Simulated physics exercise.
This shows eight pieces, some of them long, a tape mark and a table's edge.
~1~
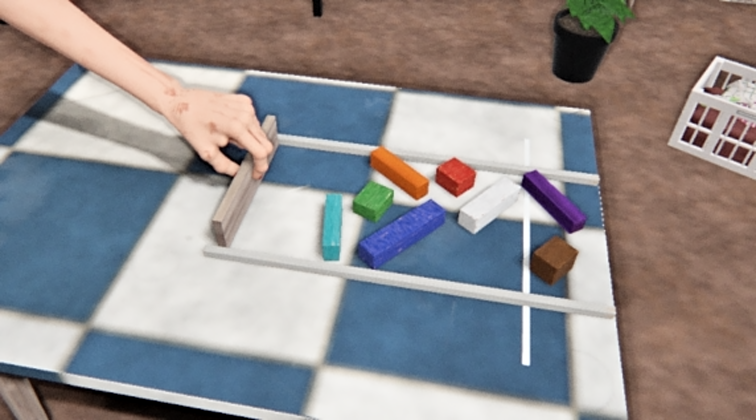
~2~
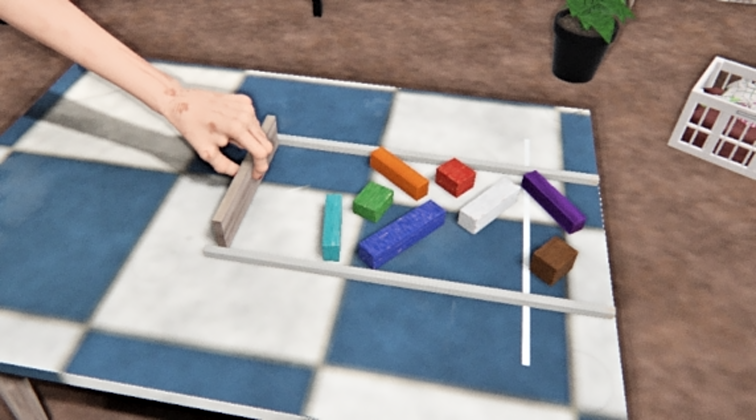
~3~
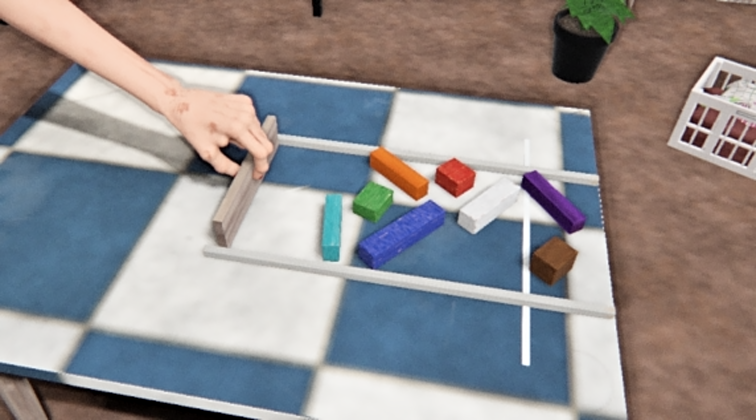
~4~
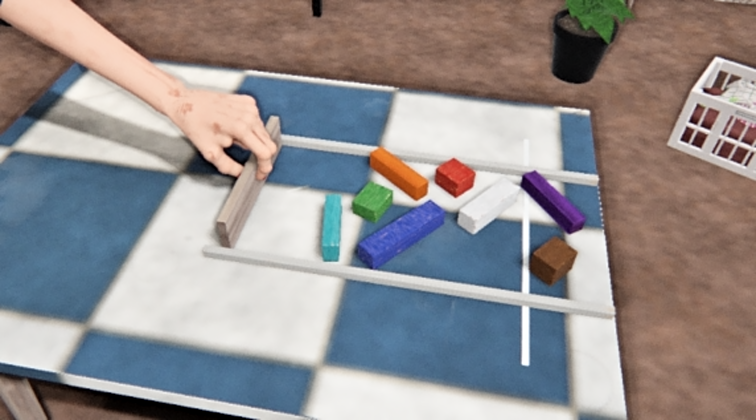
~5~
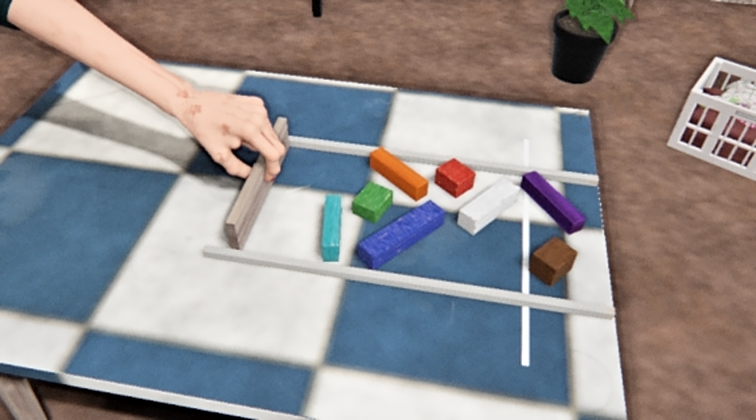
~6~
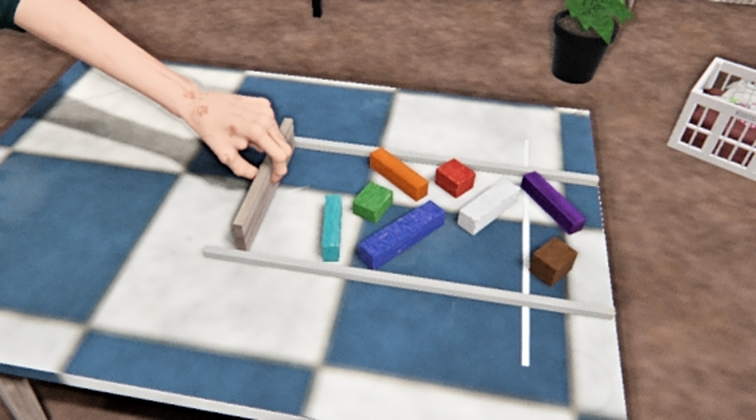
A table patterned in large blue and white squares stands on a brown floor, seen from above at an angle by a still camera. Between two pale rails lie turquoise, green, blue, orange, red and white blocks, with purple and brown ones near a white line at right. A hand at left holds a wooden board still, then slides it slightly right, while the blocks stay put.
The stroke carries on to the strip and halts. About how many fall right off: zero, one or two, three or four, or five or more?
Here the number that fall off is one or two.
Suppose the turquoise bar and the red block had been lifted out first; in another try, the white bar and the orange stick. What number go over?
The counts: 0 and 0.
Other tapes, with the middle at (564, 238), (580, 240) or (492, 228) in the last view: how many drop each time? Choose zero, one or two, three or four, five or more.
One after another: Three or four; more than four; not one.
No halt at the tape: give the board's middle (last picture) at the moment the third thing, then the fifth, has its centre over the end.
Its middle is around (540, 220) and later (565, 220).
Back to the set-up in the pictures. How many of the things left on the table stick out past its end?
That would be 2.
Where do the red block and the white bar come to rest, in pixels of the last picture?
Near (569, 189) and (600, 223).
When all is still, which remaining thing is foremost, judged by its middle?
It is the white bar.
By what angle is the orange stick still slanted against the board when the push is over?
About 30°.
A little later, none off yet; purple stick at rest near (552, 202); brown block at rest near (553, 261); white bar at rest near (489, 206).
Next, none off yet; purple stick at rest near (552, 202); brown block at rest near (553, 261); white bar shifted a little near (501, 209).
Later still, none off yet; purple stick shifted a little near (567, 201); brown block moving near (559, 262); white bar shifted about its own width near (560, 217).
When it is over, the number that fall off is one or two; down, purple stick.
